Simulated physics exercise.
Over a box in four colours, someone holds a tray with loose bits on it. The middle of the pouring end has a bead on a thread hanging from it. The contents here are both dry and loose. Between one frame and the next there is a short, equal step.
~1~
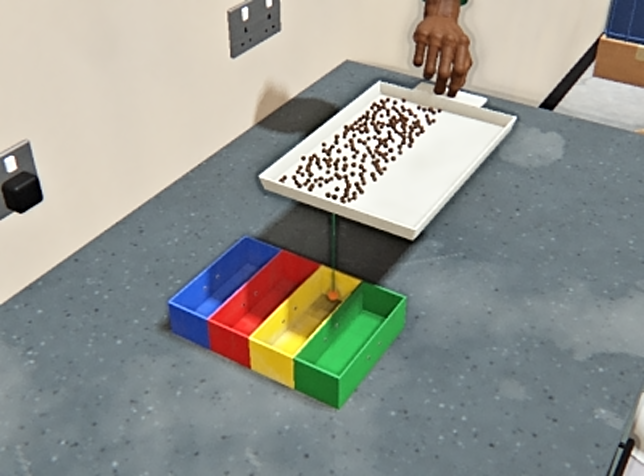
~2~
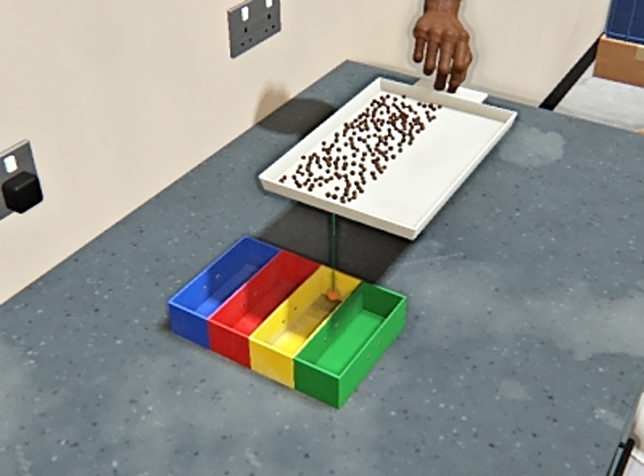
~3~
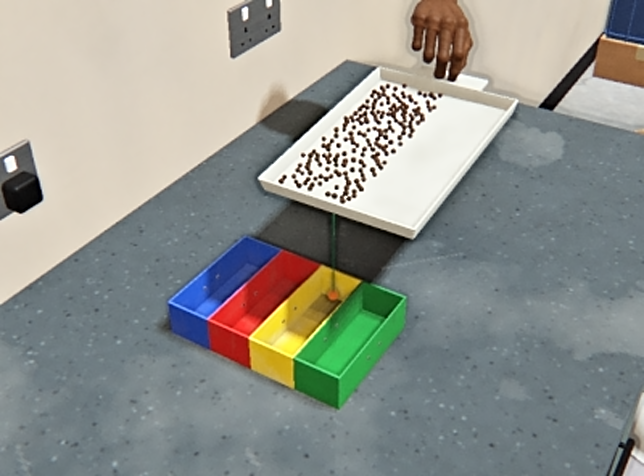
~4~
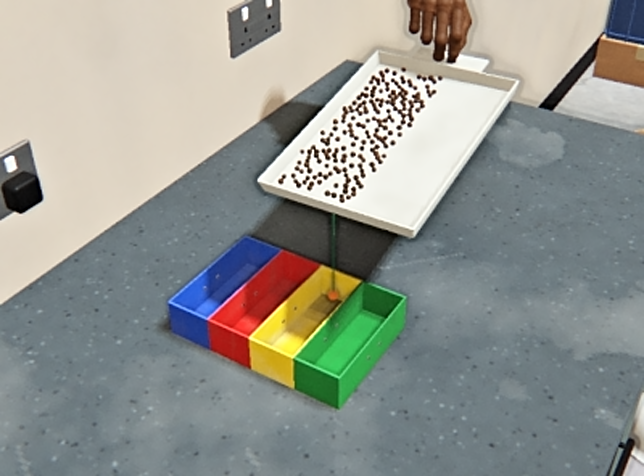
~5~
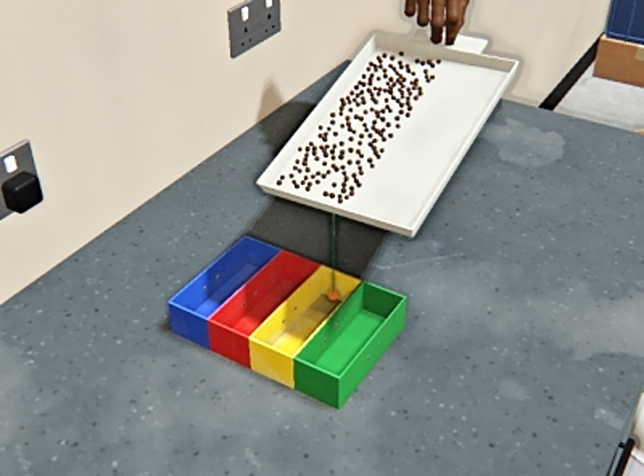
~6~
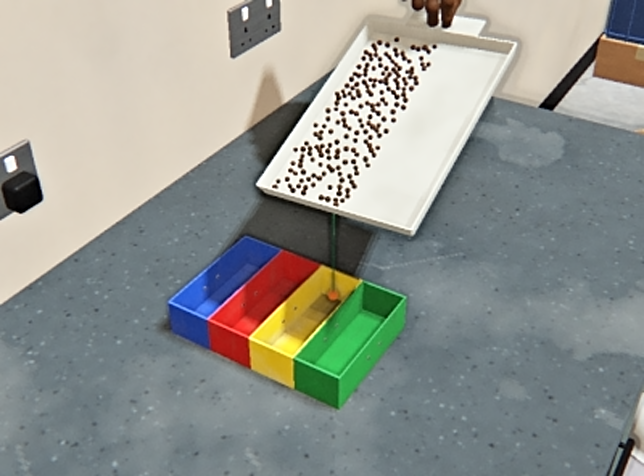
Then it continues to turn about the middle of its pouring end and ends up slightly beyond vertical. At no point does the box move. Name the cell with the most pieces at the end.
Red.
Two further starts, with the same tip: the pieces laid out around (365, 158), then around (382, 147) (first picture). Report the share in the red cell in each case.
Some 60 and then some 50 per cent.
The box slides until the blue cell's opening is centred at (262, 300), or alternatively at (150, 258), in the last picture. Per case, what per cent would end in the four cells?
In turn about 90 and about 80 percent.
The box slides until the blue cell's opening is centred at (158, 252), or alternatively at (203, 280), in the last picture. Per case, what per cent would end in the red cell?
Roughly 0% on the first try and 50% on the second.
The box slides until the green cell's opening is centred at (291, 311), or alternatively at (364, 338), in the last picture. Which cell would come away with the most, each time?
Result 1: The cell in yellow. Result 2: The red cell.
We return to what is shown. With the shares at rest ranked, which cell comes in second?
Ranked second: That yellow cell.
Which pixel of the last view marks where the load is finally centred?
Near pixel (257, 338).
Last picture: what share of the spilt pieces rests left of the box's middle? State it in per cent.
My estimate is some 80 per cent.
Soon, tray tipped steeply; about two thirds on the tray; a stray few in the red cell; a stray few in the yellow cell; a stray few in the blue cell; about a quarter falling or outside the box.
A while on, tray tipped past a quarter turn; a stray few on the tray; about half in the red cell; a small part in the yellow cell; a small part in the blue cell; a stray few in the green cell; about a third falling or outside the box.
Towards the end, tray tipped past a quarter turn; about two thirds in the red cell; about a quarter in the yellow cell; a small part in the blue cell; a stray few in the green cell; a small part falling or outside the box.
Finally, tray tipped past a quarter turn; about two thirds in the red cell; about a quarter in the yellow cell; a small part in the blue cell; a stray few in the green cell; a small part outside the box.
